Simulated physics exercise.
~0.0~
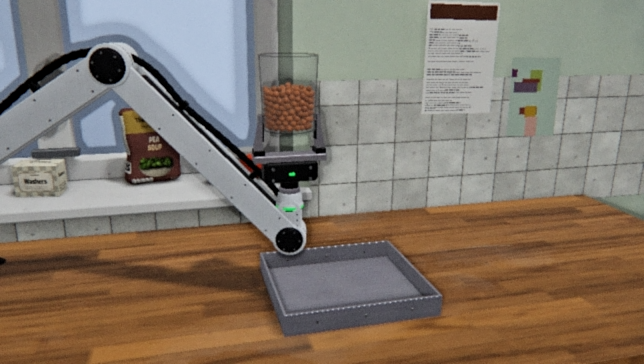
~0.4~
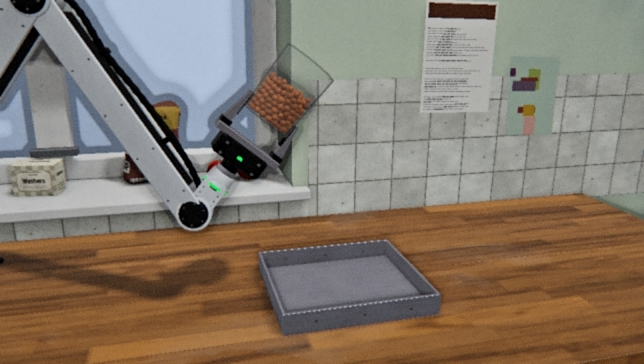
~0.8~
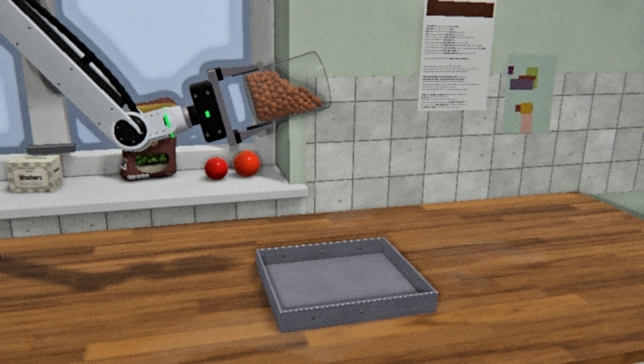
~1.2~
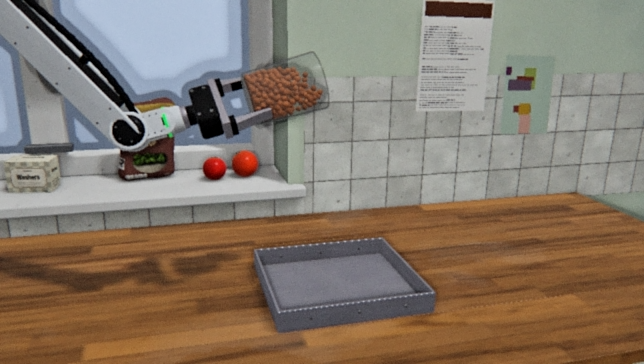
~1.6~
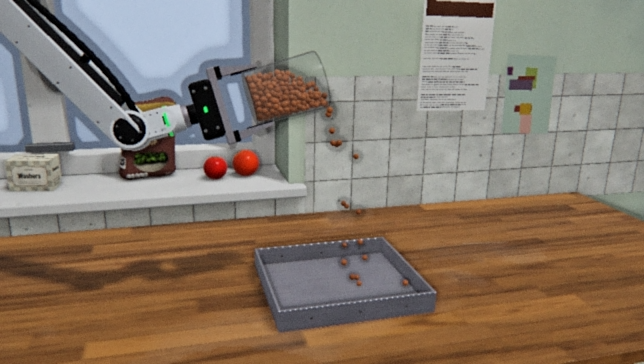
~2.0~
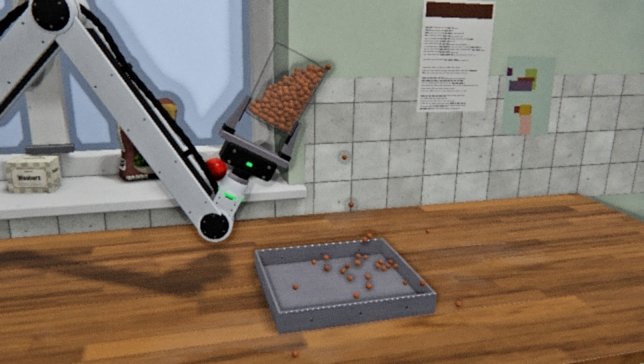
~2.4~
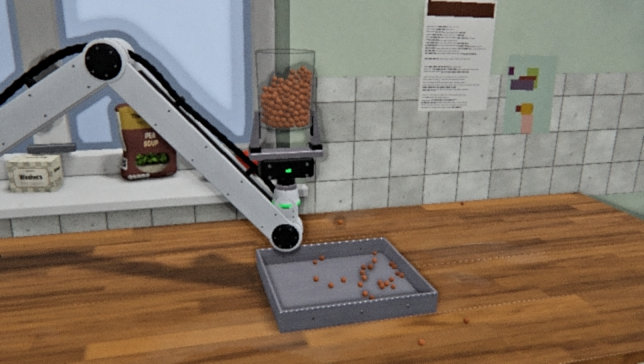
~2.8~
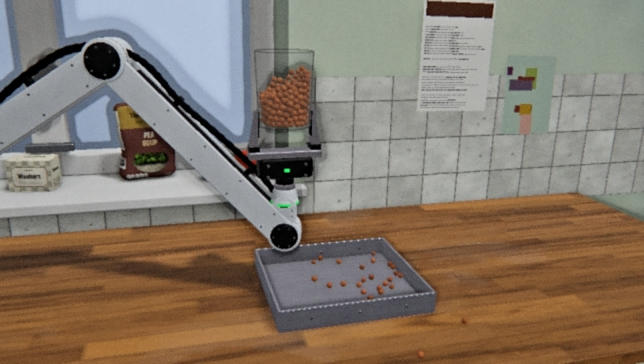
The clip shows a robot arm tipping a clear cup of reddish-brown beads onto its side above a grey tray on a wooden table, spilling some, then returning it upright, still mostly full, with a scattering of beads in the tray.
